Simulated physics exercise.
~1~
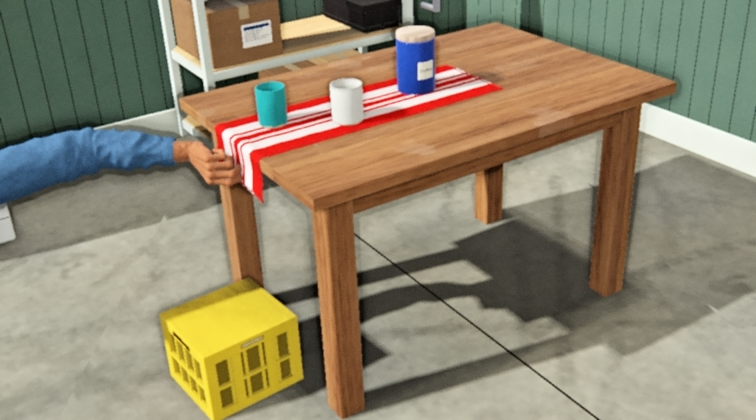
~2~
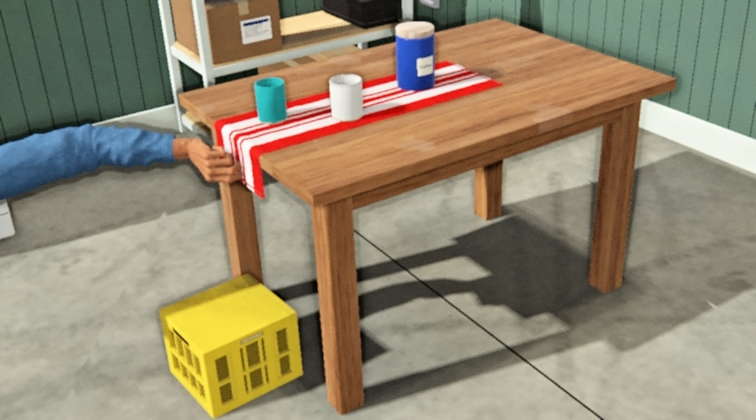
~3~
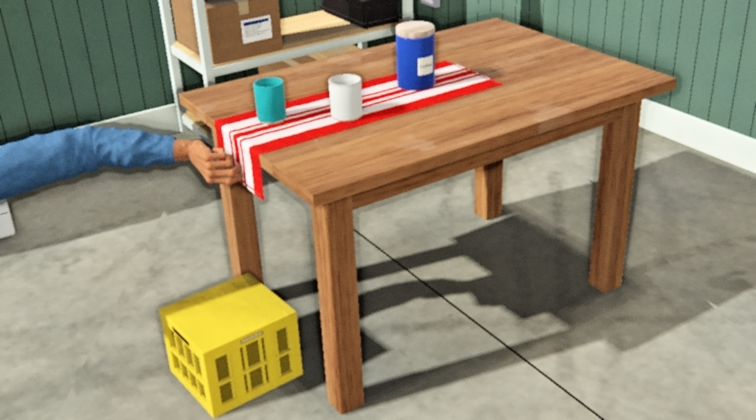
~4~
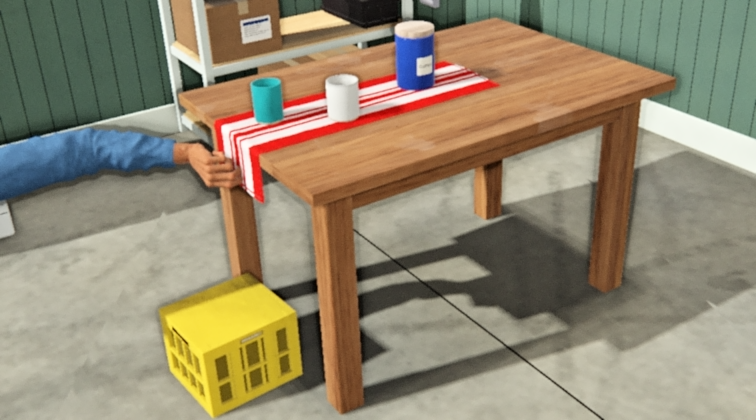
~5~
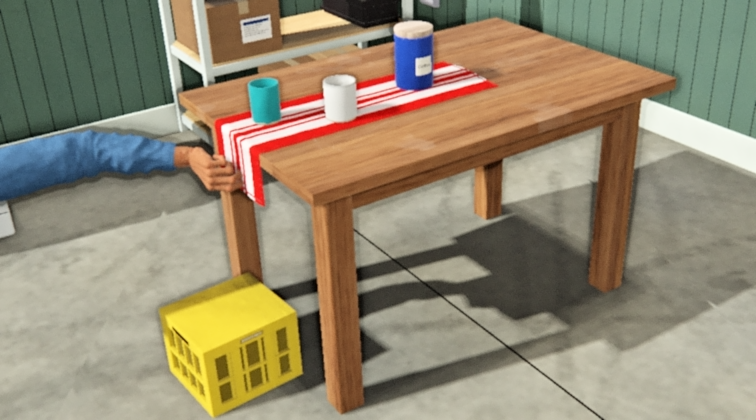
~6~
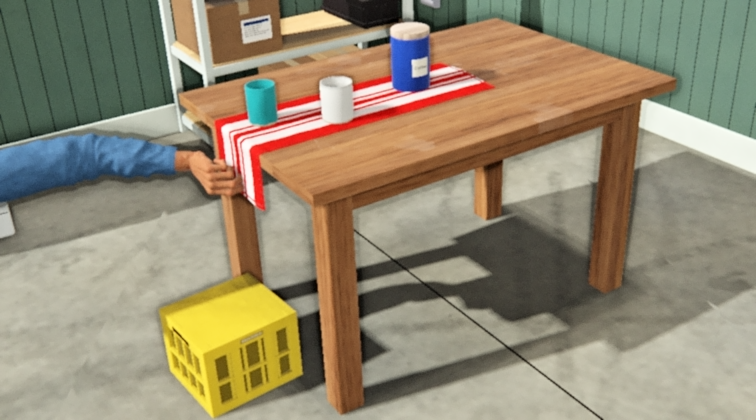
The video shows a hand at the left slowly tugging a red-and-white striped cloth over the end of a wooden table, as the turquoise mug, white mug and blue canister on it shift slightly left with it.
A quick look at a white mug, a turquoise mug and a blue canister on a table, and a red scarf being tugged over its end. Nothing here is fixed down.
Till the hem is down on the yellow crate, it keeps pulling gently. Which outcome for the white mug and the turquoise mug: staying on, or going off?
White mug, going off; turquoise mug, going off.
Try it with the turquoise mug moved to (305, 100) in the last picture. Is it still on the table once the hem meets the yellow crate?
In that case it falls off.
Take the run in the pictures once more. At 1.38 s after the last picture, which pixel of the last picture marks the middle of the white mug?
I'd put it close to (247, 124).
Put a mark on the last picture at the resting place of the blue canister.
Somewhere close to pixel (299, 86) in the last view.
Then, 0.52 s later than the last view, hem going down; white mug carried along near (303, 109); turquoise mug tipping at the edge near (231, 113).
Then, 1.38 s later than the last view, hem going down; white mug carried along near (247, 124); turquoise mug down below near (203, 271).
Then, 2.16 s later than the last view, hem on the crate; white mug down below near (67, 285); turquoise mug down below near (203, 271).
Finally, hem on the crate; white mug down below near (67, 285); turquoise mug down below near (203, 271). The white mug goes over the edge and the turquoise mug is carried off the end.
